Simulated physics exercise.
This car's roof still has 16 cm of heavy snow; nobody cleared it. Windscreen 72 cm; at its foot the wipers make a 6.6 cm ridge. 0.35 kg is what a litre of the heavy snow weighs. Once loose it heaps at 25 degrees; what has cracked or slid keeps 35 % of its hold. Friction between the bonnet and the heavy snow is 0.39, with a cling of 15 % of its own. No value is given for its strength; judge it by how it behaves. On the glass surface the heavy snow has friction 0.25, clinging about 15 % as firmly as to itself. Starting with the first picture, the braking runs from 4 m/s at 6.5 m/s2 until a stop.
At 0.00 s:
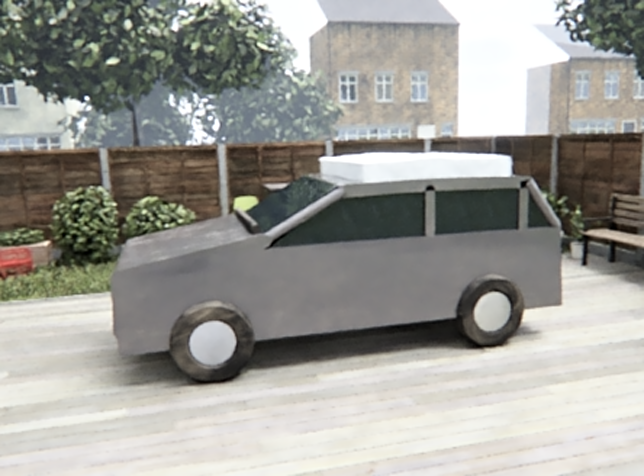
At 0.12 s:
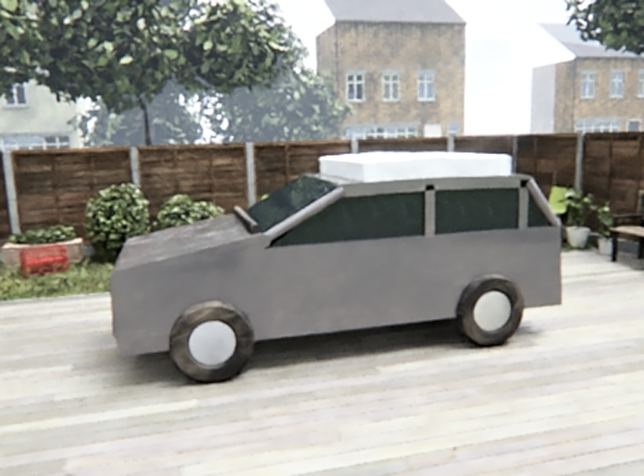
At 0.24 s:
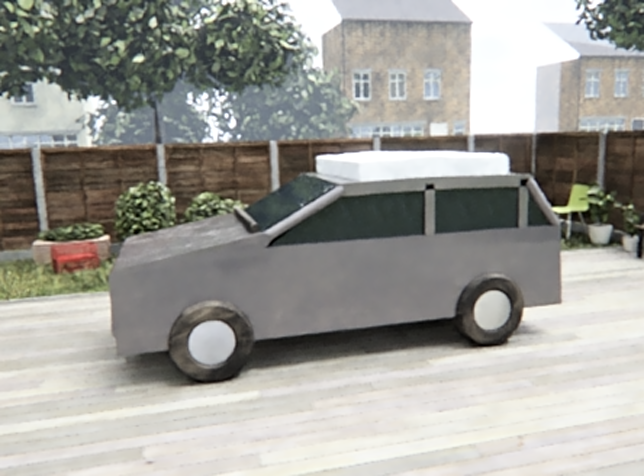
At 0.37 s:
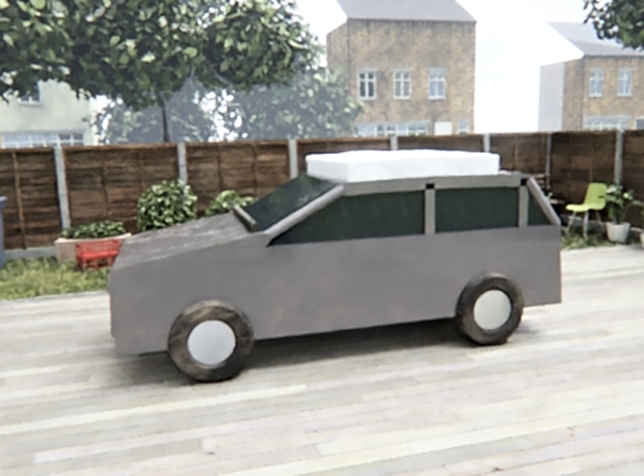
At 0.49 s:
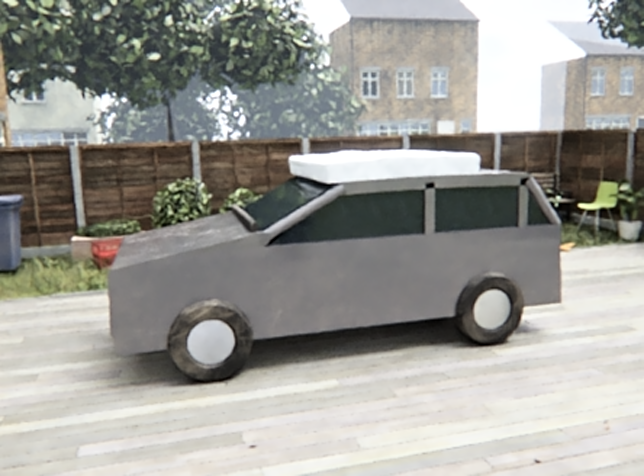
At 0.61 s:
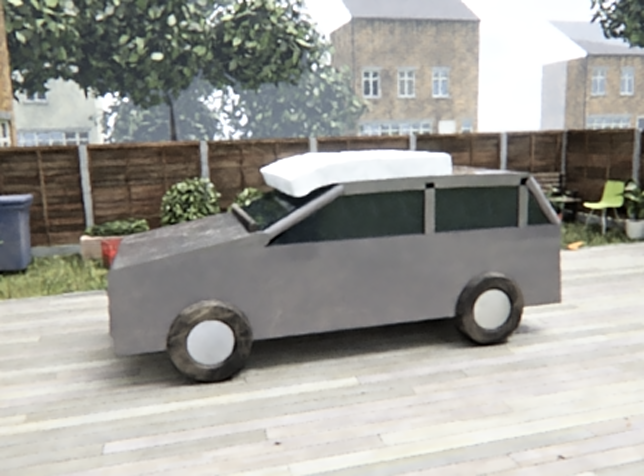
A thick slab of snow slid forward along the roof of a grey car, slowly then faster, and its front edge sagged over the top of the windscreen as the fenced background shifted right.
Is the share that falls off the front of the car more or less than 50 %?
It comes out in excess of 50 per cent.
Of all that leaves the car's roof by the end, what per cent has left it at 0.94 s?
The figure is about 100 %.
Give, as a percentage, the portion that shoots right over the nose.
75 %.
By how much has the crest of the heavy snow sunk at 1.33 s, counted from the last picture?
Roughly 40 cm.
After 0.94 s, none of the snow is on the roof, 50 % on the glass, 50 % on the bonnet and none has gone off the nose.
After 1.33 s, none of the snow is on the roof, 4 % on the glass, 82 % on the bonnet and 14 % has gone off the nose.
After 1.72 s, none of the snow is on the roof, 4 % on the glass, 38 % on the bonnet and 58 % has gone off the nose.
After 2.12 s, none of the snow is on the roof, 4 % on the glass, 21 % on the bonnet and 75 % has gone off the nose.
After 2.60 s, none of the snow is on the roof, 4 % on the glass, 20 % on the bonnet and 77 % has gone off the nose.
